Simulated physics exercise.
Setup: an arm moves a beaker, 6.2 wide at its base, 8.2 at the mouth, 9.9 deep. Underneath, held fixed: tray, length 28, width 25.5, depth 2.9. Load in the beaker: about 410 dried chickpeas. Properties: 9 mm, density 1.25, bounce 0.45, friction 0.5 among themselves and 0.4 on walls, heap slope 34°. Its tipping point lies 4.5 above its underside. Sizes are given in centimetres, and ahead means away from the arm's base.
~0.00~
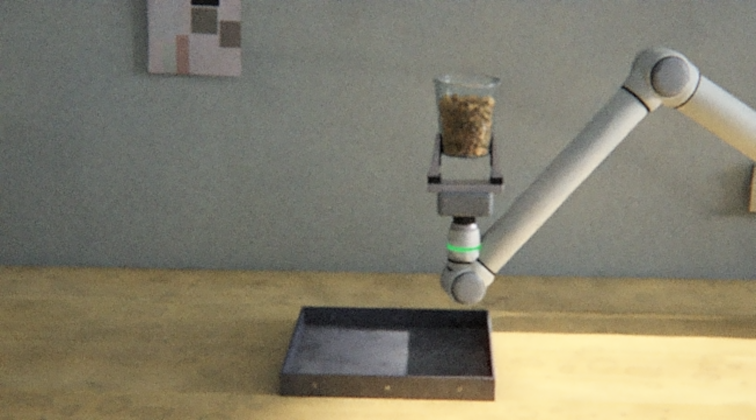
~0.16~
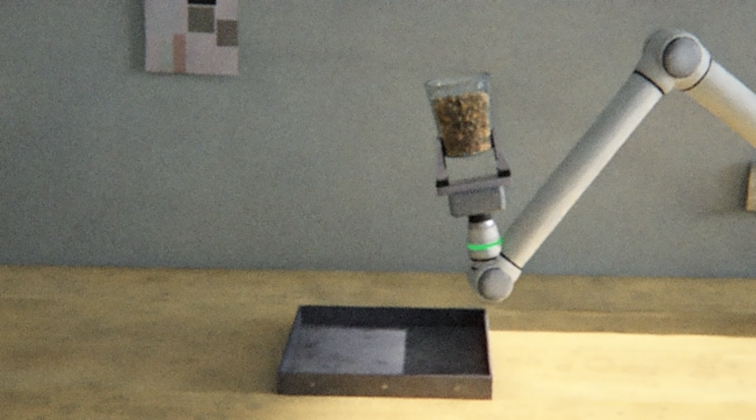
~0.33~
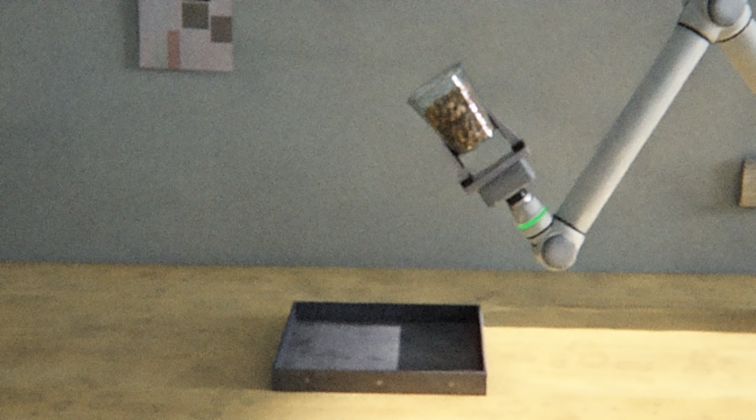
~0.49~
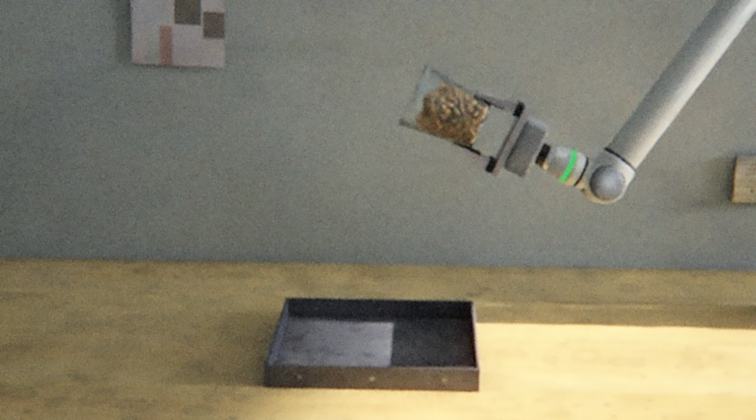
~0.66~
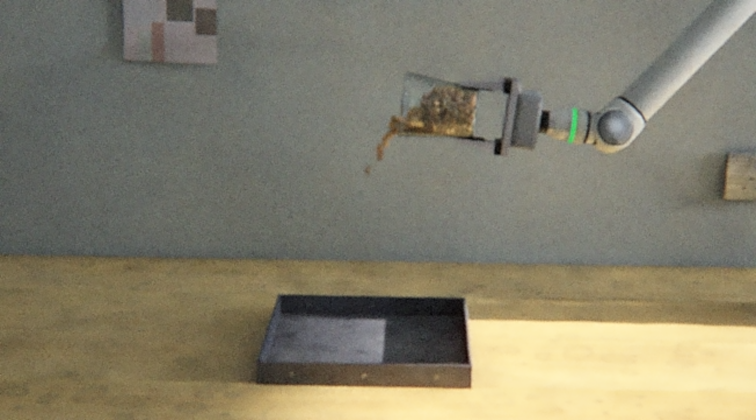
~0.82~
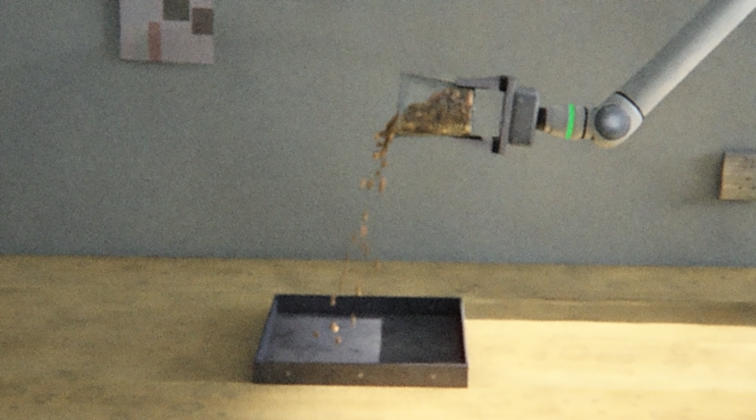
A robot arm tips a clear beaker leftward, and dried chickpeas pour toward a dark tray.
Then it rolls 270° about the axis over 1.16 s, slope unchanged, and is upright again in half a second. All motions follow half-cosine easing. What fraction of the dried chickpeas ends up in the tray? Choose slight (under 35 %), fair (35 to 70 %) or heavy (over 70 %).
Fair, 35 to 70 %.
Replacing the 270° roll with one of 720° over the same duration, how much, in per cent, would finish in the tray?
Then roughly 65 per cent.
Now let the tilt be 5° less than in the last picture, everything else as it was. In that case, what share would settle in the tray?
It would come to about 35 percent.
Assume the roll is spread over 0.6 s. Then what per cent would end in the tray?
In that case roughly 40 percent.
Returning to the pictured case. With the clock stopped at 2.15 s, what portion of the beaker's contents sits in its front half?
Roughly 65 per cent.
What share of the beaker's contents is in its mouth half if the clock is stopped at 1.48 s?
40 per cent, roughly.
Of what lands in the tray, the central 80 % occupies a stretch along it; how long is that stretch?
Roughly 18 cm.
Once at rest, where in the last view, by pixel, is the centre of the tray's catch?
Near pixel (325, 343).
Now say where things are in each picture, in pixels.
In the first picture, beaker middle at (467, 118), upright; upper third of the load around (468, 106), from x 445 to 490, top at y 95; 412 in the beaker.
In the second picture, beaker middle at (463, 116), tipped 10°; upper third of the load around (464, 104), from x 435 to 485, top at y 90.
In the third picture, beaker middle at (456, 113), tipped 37°; upper third of the load around (458, 102), from x 425 to 490, top at y 85.
In the fourth picture, beaker middle at (448, 111), tipped 66°; upper third of the load around (447, 100), from x 415 to 485, top at y 85.
In the fifth picture, beaker middle at (440, 108), tipped 83°; upper third of the load around (449, 100), from x 370 to 475, top at y 90; 404 in the beaker, 8 in flight or on a rim.
In the sixth picture, beaker middle at (436, 108), tipped 85°; upper third of the load around (449, 103), from x 315 to 470, top at y 90; 378 in the beaker, 6 in the tray, 28 in flight or on a rim.
After 1.48 s, tipped 85°, highest piece 38 above the table; 279 in the beaker, 91 in the tray, 42 in flight or on a rim.
After 2.15 s, tipped 63°, highest piece 36 above the table; 206 in the tray, 194 in the beaker, 1 on the table or floor, 11 in flight or on a rim.
After 2.68 s, upright, highest piece 38 above the table; 218 in the tray, 192 in the beaker, 1 on the table or floor, 1 in flight or on a rim.
After 3.38 s, upright, highest piece 38 above the table; 219 in the tray, 192 in the beaker, 1 on the table or floor.
At rest, 219 in the tray, 192 in the beaker, 1 on the table or floor. That is 53 % in the tray.
